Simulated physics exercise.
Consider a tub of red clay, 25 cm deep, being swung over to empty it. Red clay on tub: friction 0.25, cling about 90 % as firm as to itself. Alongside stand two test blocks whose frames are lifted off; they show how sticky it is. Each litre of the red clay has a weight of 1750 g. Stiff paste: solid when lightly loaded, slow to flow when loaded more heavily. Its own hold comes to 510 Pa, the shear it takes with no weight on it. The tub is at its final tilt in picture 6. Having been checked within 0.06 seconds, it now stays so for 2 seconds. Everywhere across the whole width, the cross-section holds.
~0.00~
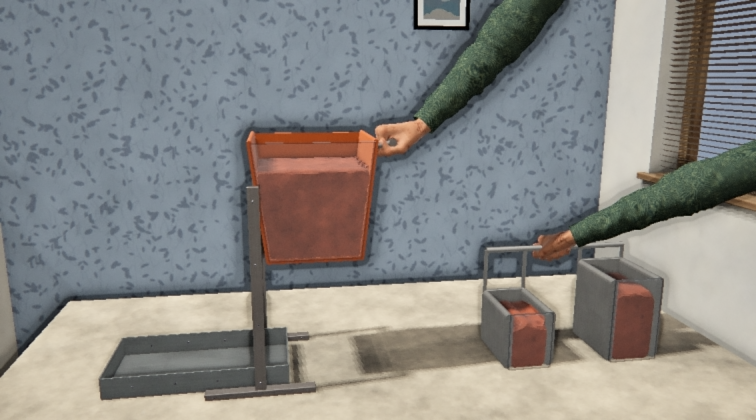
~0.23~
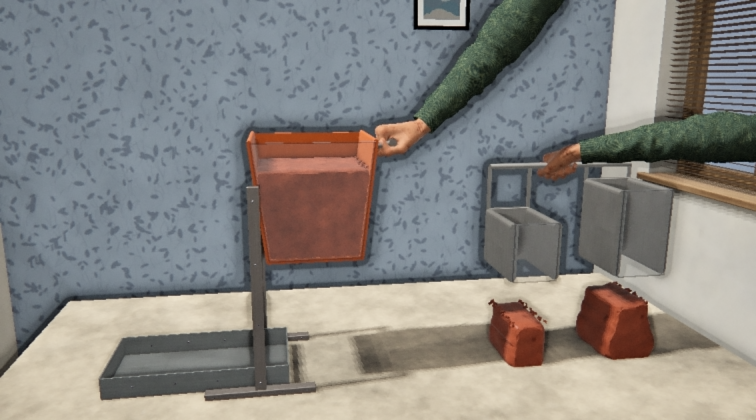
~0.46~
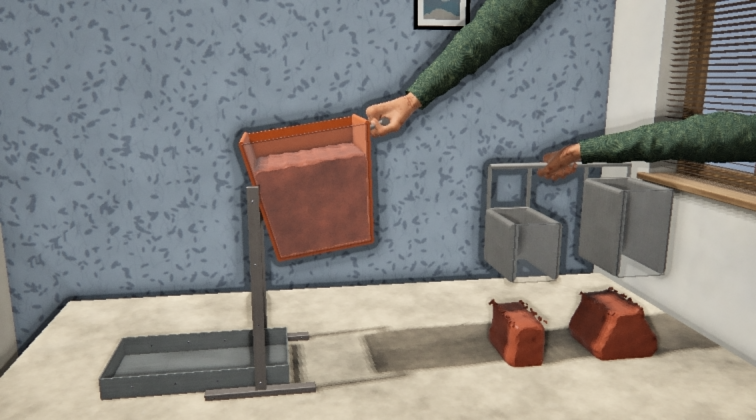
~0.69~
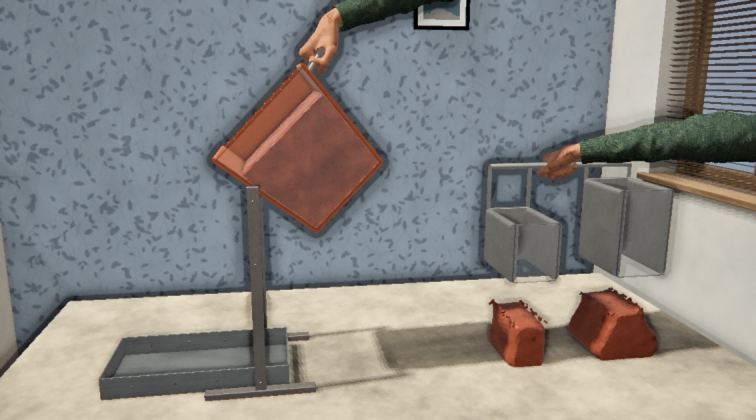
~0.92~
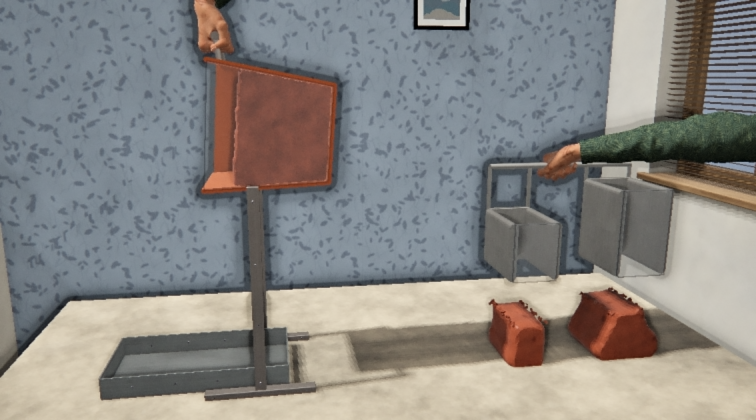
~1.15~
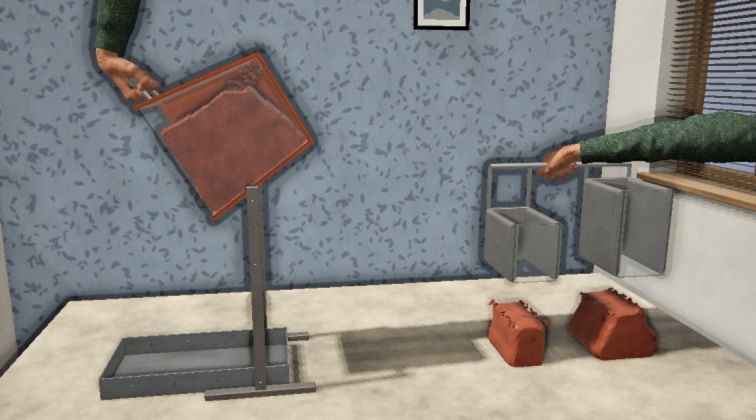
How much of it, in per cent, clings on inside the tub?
I would say close to 1 percent.
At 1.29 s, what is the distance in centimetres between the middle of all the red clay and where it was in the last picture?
Something like 15 cm, give or take.
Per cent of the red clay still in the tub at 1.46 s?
Around 1 per cent.
After 1.29 s, the tub is at 120 degrees and holds 46 %.
After 1.46 s, the tub is at 120 degrees and holds 1 %.
After 1.63 s, the tub is at 120 degrees and holds 1 %.
After 1.80 s, the tub is at 120 degrees and holds 1 %.
After 3.15 s, the tub is at 120 degrees and holds 1 %.
